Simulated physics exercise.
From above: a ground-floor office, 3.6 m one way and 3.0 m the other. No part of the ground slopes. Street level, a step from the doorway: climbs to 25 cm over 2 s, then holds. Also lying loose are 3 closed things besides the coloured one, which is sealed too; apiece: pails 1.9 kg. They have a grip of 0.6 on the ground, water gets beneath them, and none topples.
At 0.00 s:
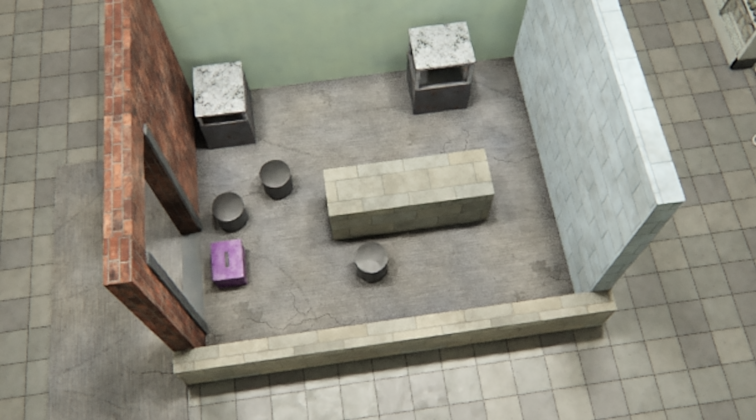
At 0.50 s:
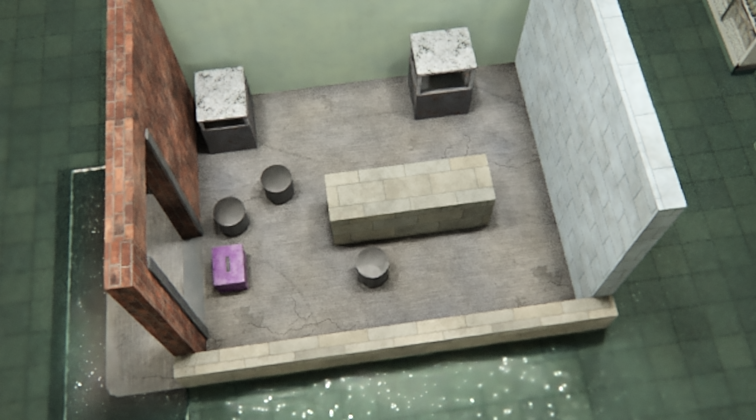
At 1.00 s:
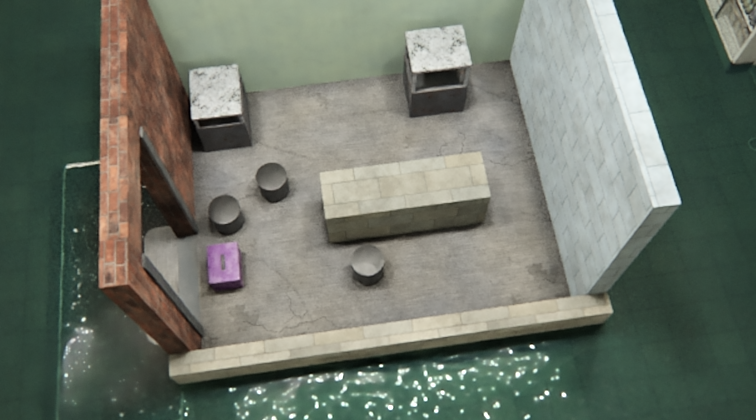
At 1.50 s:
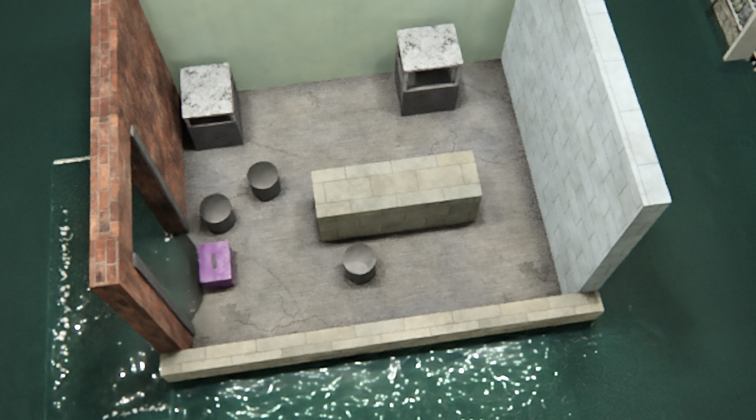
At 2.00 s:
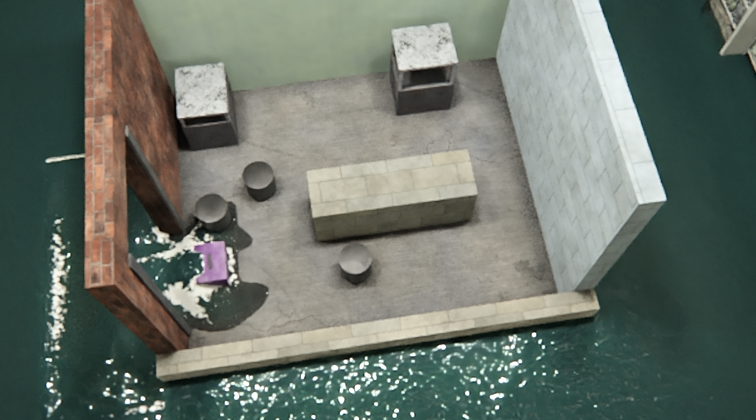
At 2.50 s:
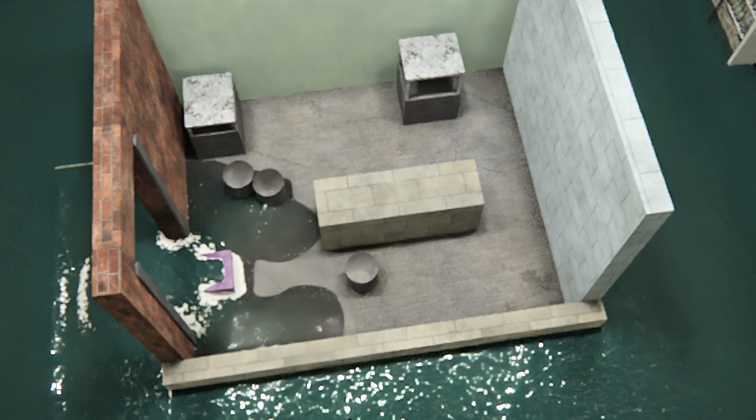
We see a small room from above as dark green water surrounds its walls, then enters through the doorway on the left, spreading around a purple box and across the floor while one grey round object shifts beside another.
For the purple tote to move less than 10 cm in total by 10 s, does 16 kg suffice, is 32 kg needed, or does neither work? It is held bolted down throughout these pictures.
It moves too much either way.
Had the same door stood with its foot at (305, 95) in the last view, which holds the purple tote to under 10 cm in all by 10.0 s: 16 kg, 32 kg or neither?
If so, only the heavier one succeeds.
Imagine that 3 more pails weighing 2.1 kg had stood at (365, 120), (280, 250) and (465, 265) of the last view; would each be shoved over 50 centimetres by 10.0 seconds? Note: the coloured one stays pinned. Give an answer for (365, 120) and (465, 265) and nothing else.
In order: Above the mark, above the mark.
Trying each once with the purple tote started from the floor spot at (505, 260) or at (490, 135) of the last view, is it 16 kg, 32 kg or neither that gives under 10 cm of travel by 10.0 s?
Only the heavy mass does it, then only the heavy mass does it.
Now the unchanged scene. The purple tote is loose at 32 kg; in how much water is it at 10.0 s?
Around 12 cm.
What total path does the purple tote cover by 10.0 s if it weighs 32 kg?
I'd put it near 40 cm in all.
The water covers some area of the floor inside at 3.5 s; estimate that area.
At that time the wet patch spans about 6.5 m2.
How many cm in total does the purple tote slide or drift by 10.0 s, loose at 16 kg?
Around 450 centimetres in total.
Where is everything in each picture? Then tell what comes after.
In the first picture, the purple tote at (227, 260), on the bottom; 0.0 m2 under water; 0 of 4 have shifted.
In the second picture, the purple tote at (228, 264), on the bottom; water covers 0.0 m2; 0 of 4 have shifted.
In the third picture, the purple tote at (223, 263), on the bottom; water covers 0.0 m2; 0 of 4 have shifted.
In the fourth picture, the purple tote at (215, 262) rests on the ground; 0.0 m2 under water; 0 of 4 have shifted.
In the fifth picture, the purple tote at (210, 262), on the bottom; 0.5 m2 under water; 0 of 4 have shifted.
In the sixth picture, the purple tote at (217, 271) rests on the ground; 2.2 m2 under water; 1 of 4 have shifted.
After 3.5 s the purple tote would be 112 cm from its start with 16 kg and 43 cm from its start with 32 kg; 9 cm of water round it then.
After 4.5 s the purple tote would be 148 cm from its start with 16 kg and 44 cm from its start with 32 kg; 9 cm of water round it then.
After 7.0 s the purple tote would be 271 cm from its start with 16 kg and 44 cm from its start with 32 kg; 10 cm of water round it then.
After 10.0 s the purple tote would be 323 cm from its start with 16 kg and 44 cm from its start with 32 kg; 12 cm of water round it then.
